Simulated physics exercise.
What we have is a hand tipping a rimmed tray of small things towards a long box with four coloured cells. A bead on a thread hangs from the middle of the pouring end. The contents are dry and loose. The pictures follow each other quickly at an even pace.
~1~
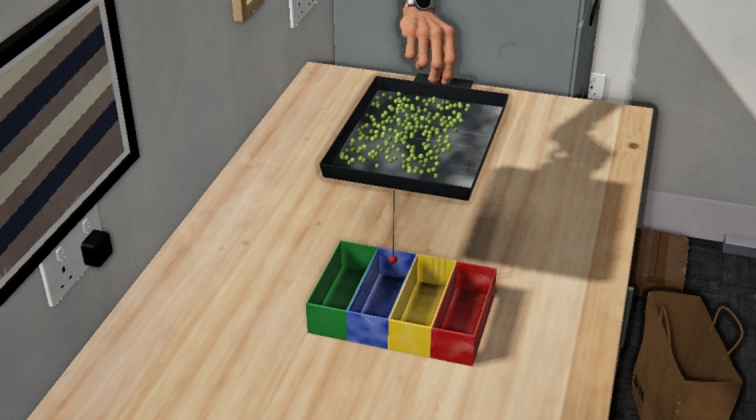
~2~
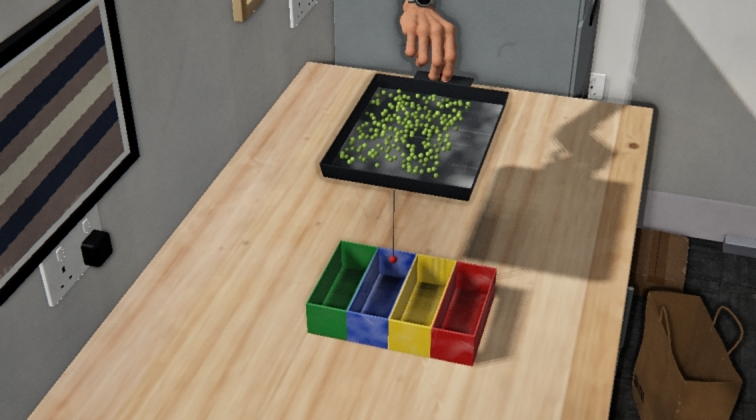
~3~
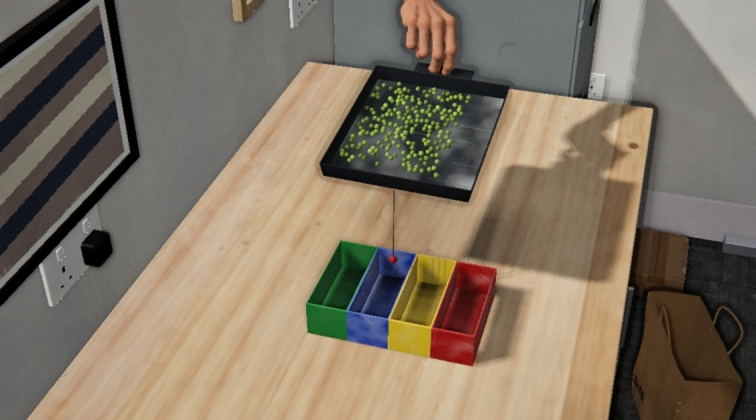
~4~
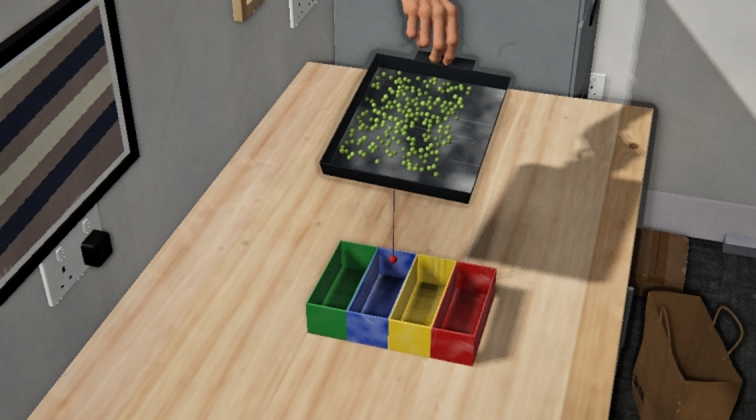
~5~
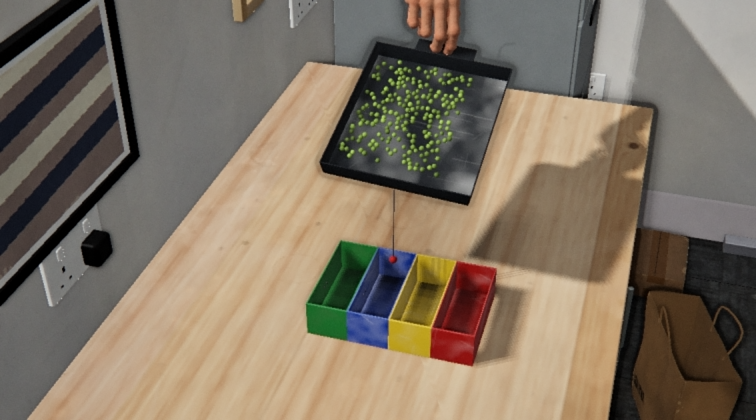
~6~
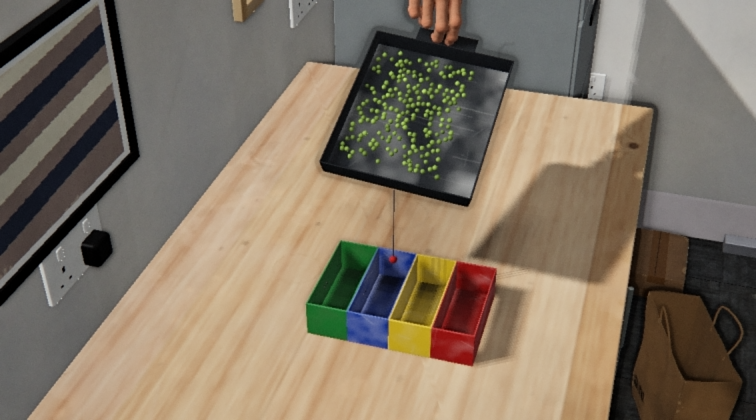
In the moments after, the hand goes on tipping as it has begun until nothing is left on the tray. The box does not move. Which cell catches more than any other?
It favours the red compartment.
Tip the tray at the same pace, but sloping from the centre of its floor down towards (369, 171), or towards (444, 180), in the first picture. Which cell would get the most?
One: That green cell. Two: The red cell.
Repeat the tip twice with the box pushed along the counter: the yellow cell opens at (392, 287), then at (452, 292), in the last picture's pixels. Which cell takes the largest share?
One: Red. Two: The yellow cell.
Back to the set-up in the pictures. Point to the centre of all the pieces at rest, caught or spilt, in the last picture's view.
Around (455, 324).
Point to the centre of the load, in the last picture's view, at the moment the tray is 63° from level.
At about (441, 198).
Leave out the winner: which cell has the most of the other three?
Next in line is the yellow cell.
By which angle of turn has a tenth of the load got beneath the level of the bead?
At some 65 degrees.
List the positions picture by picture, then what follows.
In the first picture, corners of the pouring end at (323, 163) and (469, 186), level; middle of the load at (406, 133), dried peas; bead on its thread at (393, 259); green cell at (327, 319); blue cell at (368, 327); yellow cell at (410, 336); red cell at (452, 344).
In the second picture, corners of the pouring end at (323, 163) and (469, 187), level; middle of the load at (406, 131).
In the third picture, corners of the pouring end at (323, 162) and (469, 189), tipped barely, lowest at the right corner; middle of the load at (407, 127).
In the fourth picture, corners of the pouring end at (323, 161) and (469, 191), tipped a little, lowest at the right corner; middle of the load at (407, 121).
In the fifth picture, corners of the pouring end at (323, 161) and (469, 194), tipped a little, lowest at the right corner; middle of the load at (407, 116).
In the sixth picture, corners of the pouring end at (323, 160) and (469, 196), tipped clearly, lowest at the right corner; middle of the load at (408, 112), about a third on the move; green cell at (327, 319); blue cell at (368, 327); yellow cell at (410, 336); red cell at (452, 344).
Soon, tray tipped steeply; most on the tray; a stray few in the red cell; a stray few in the yellow cell; a small part falling or outside the box.
A while on, tray tipped past a quarter turn; about half on the tray; about a quarter in the red cell; a small part in the yellow cell; about a quarter falling or outside the box.
Towards the end, tray tipped past a quarter turn; about two thirds in the red cell; about a quarter in the yellow cell; a stray few in the blue cell; a stray few falling or outside the box.
Finally, tray tipped past a quarter turn; about two thirds in the red cell; about a quarter in the yellow cell; a stray few in the blue cell; none in the green cell; a stray few outside the box.
